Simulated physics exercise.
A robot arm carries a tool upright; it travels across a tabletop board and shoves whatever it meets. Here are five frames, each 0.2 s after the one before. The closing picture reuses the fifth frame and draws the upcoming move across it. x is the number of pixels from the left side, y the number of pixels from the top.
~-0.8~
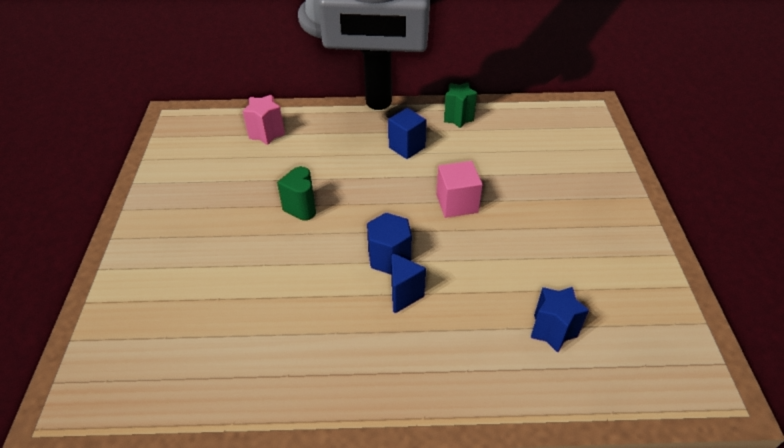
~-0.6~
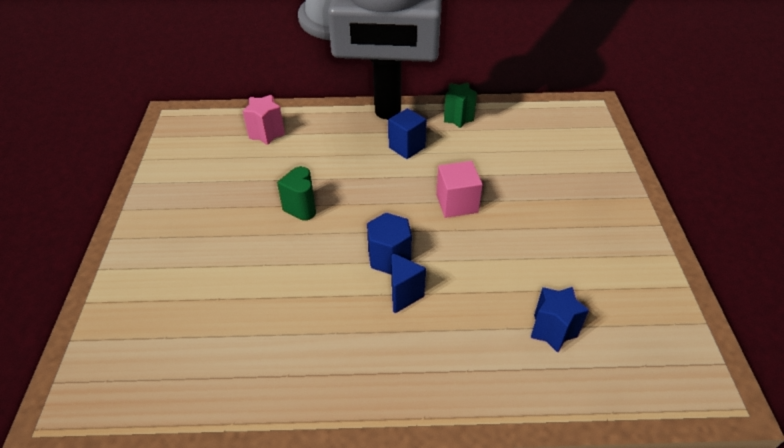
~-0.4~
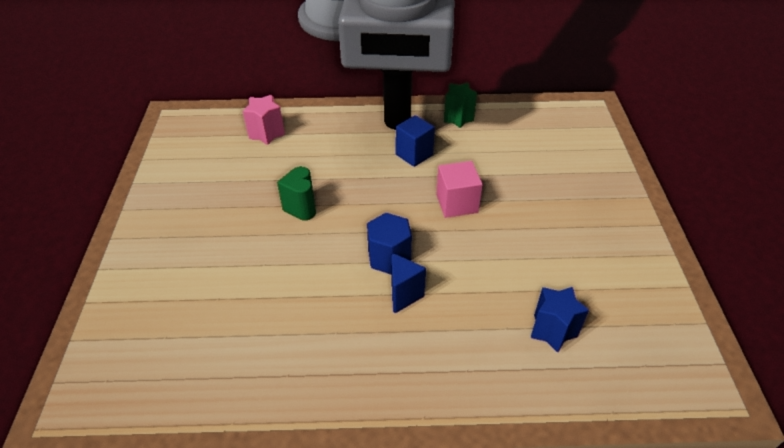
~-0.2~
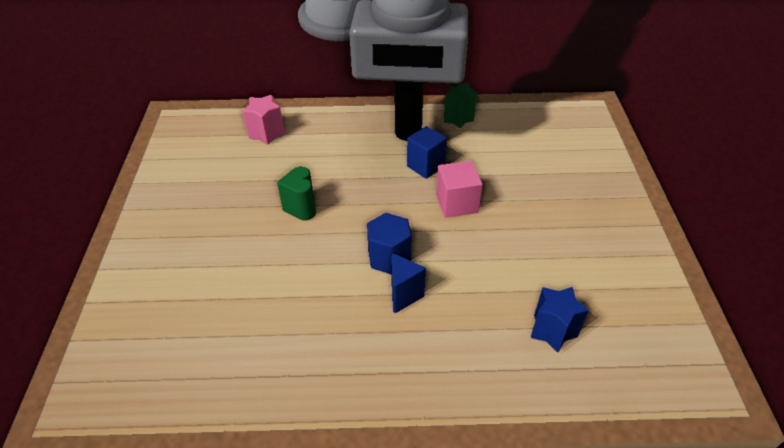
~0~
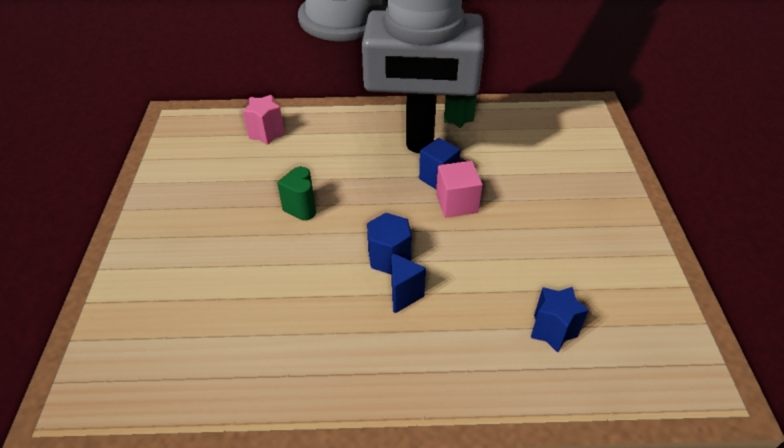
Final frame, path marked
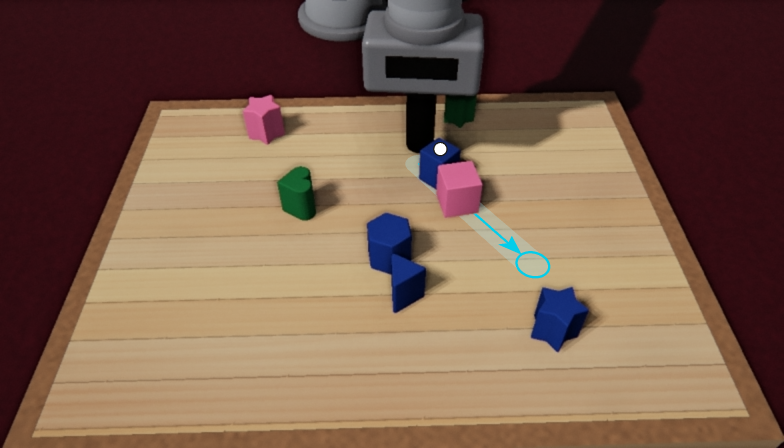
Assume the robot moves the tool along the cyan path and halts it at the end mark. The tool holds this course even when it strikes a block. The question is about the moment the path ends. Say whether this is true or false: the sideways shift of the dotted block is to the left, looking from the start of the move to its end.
It is false.
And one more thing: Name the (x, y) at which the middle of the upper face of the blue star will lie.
Roughly at (575, 332).
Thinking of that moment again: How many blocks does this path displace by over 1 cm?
It shifts three blocks or more.
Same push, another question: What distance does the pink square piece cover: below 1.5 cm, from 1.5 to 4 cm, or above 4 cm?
Range: Over 4 cm.
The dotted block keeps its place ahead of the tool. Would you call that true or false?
True
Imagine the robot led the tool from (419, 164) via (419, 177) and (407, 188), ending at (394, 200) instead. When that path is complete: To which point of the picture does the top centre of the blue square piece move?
My estimate: (441, 164).
The line goes in a line from (419, 164) to (533, 265); the dot is on the blue square piece.
The first path, step by step. One third of the way, tool (455, 176); blue square piece (475, 183), turned 25° clockwise; pink square piece (489, 206).
Two thirds of the way, tool (494, 210); blue square piece (516, 220), turned 35° clockwise; pink square piece (526, 248).
At the end, tool (538, 247); blue square piece (559, 263), turned 50° clockwise; pink square piece (560, 294), turned 15° clockwise; blue star (575, 332).
